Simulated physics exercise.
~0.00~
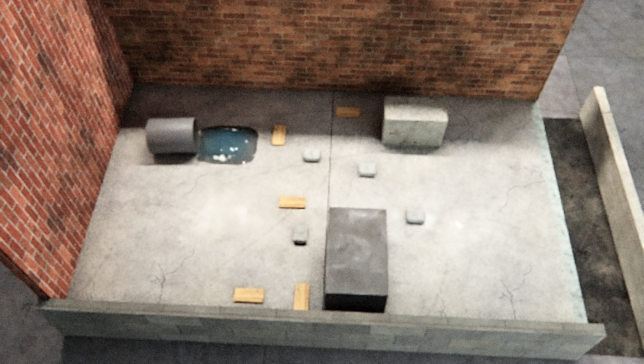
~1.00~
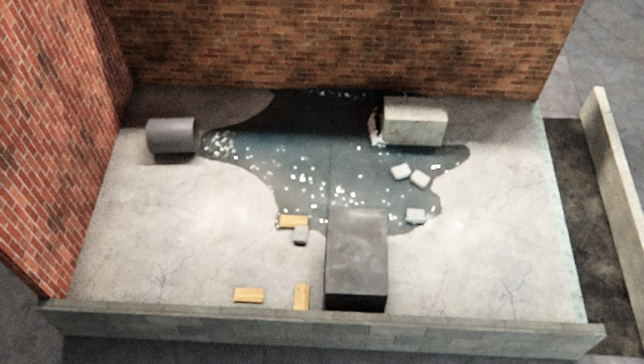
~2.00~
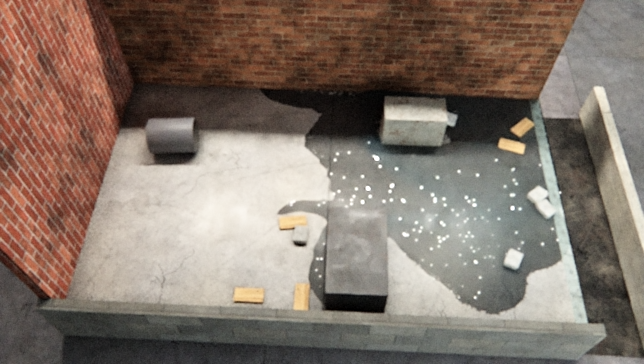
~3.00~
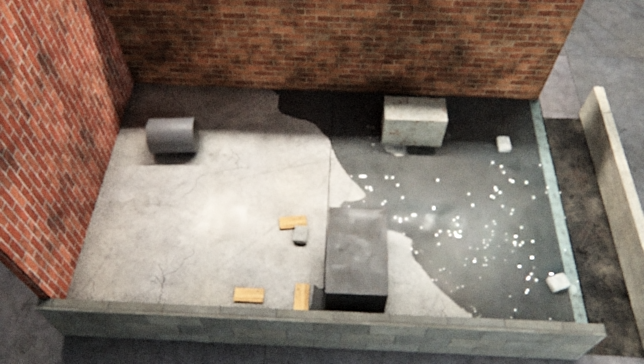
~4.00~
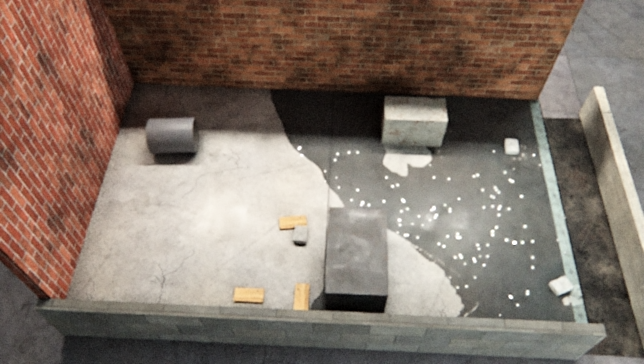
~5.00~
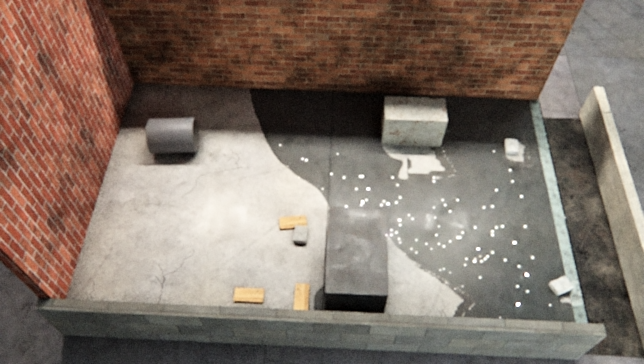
At the start, a small pool of blue water sits beside a grey cylinder at the back left of a walled concrete floor, with wooden boards and small pale blocks scattered about. The water spreads right in a dark sheet flecked with white, flowing around two large boxes and pushing several blocks along. Two boards and a few blocks are carried toward the right edge, where the boards and one block then disappear from view. Two blocks stay near that edge as light patches open beside the pale box. At the end, the large boxes, three boards and a small block at left remain in place.
